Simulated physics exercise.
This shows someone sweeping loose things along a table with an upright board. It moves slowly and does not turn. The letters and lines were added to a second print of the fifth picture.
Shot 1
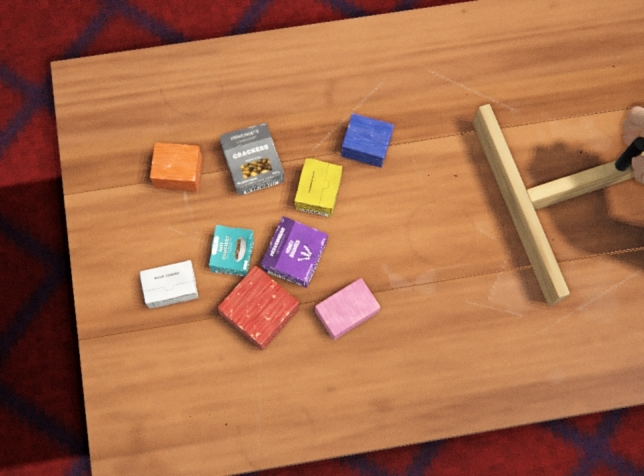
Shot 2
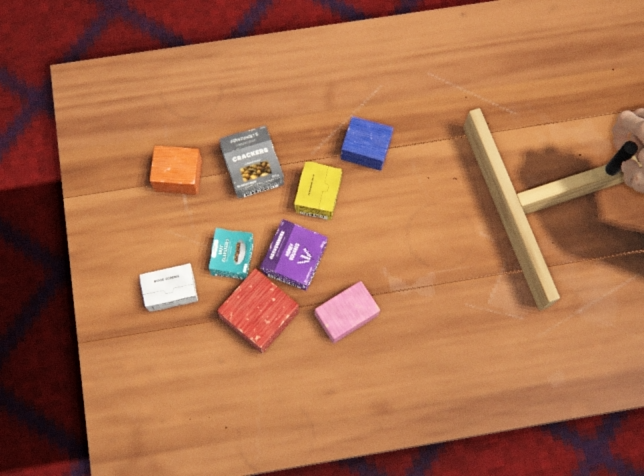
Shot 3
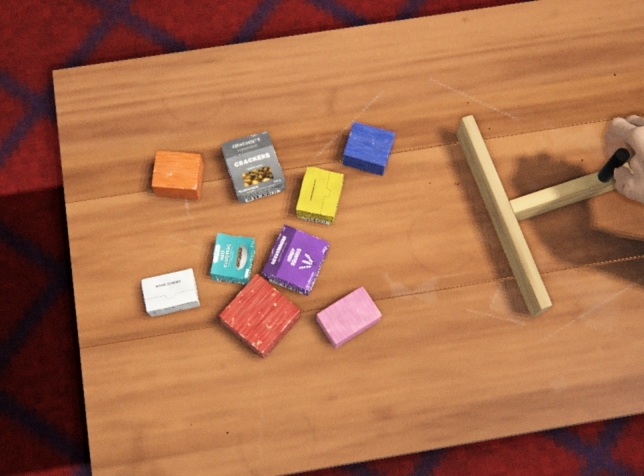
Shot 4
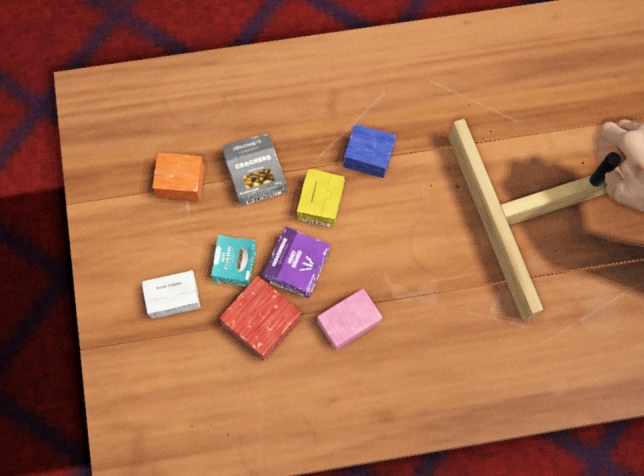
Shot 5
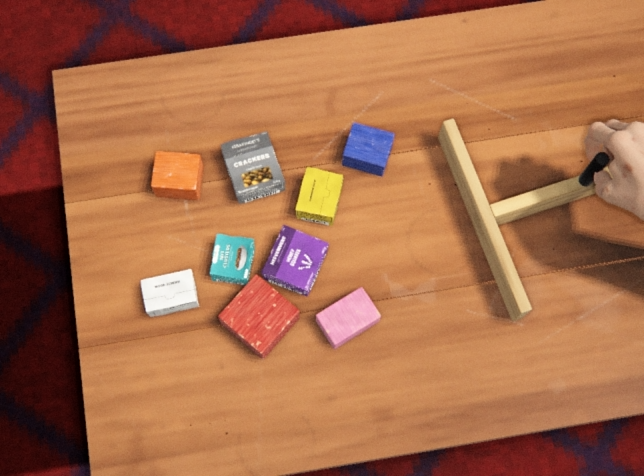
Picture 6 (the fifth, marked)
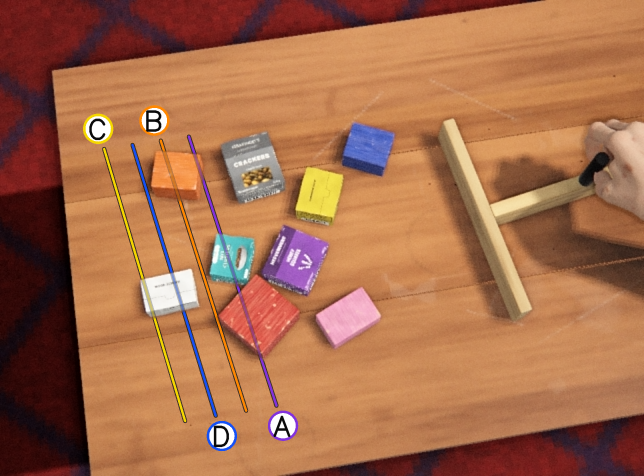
On a wooden table, a hand slowly slides an upright board left near colourful boxes.
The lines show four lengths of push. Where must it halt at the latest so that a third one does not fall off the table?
D.
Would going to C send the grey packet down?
Yes.
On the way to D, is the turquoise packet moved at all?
Yes.
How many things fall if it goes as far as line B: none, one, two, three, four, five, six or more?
One.
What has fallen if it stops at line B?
The orange block goes over.
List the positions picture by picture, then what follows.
White box (169, 285); yellow packet (319, 188); grey packet (252, 159), in the first frame.
Board (514, 202); purple packet (294, 256), in the second frame.
Board (505, 209); turquoise packet (234, 259), in the third frame.
Board (497, 213); red block (261, 319), in the fourth frame.
Board (486, 213); white box (170, 294); yellow packet (320, 197); grey packet (253, 168), in the fifth frame.
On the copy, A at (231, 265); B at (202, 270); C at (143, 279); D at (172, 275).
On D. First, board (375, 230); blue block (315, 162); yellow packet (315, 205).
Then, board (262, 248); orange block (112, 193); white box (149, 301).
Finally, board (172, 262); orange block over the edge; white box over the edge; two fallen.
By contrast, A is within the limit but short; B is within the limit but short; C drops four.
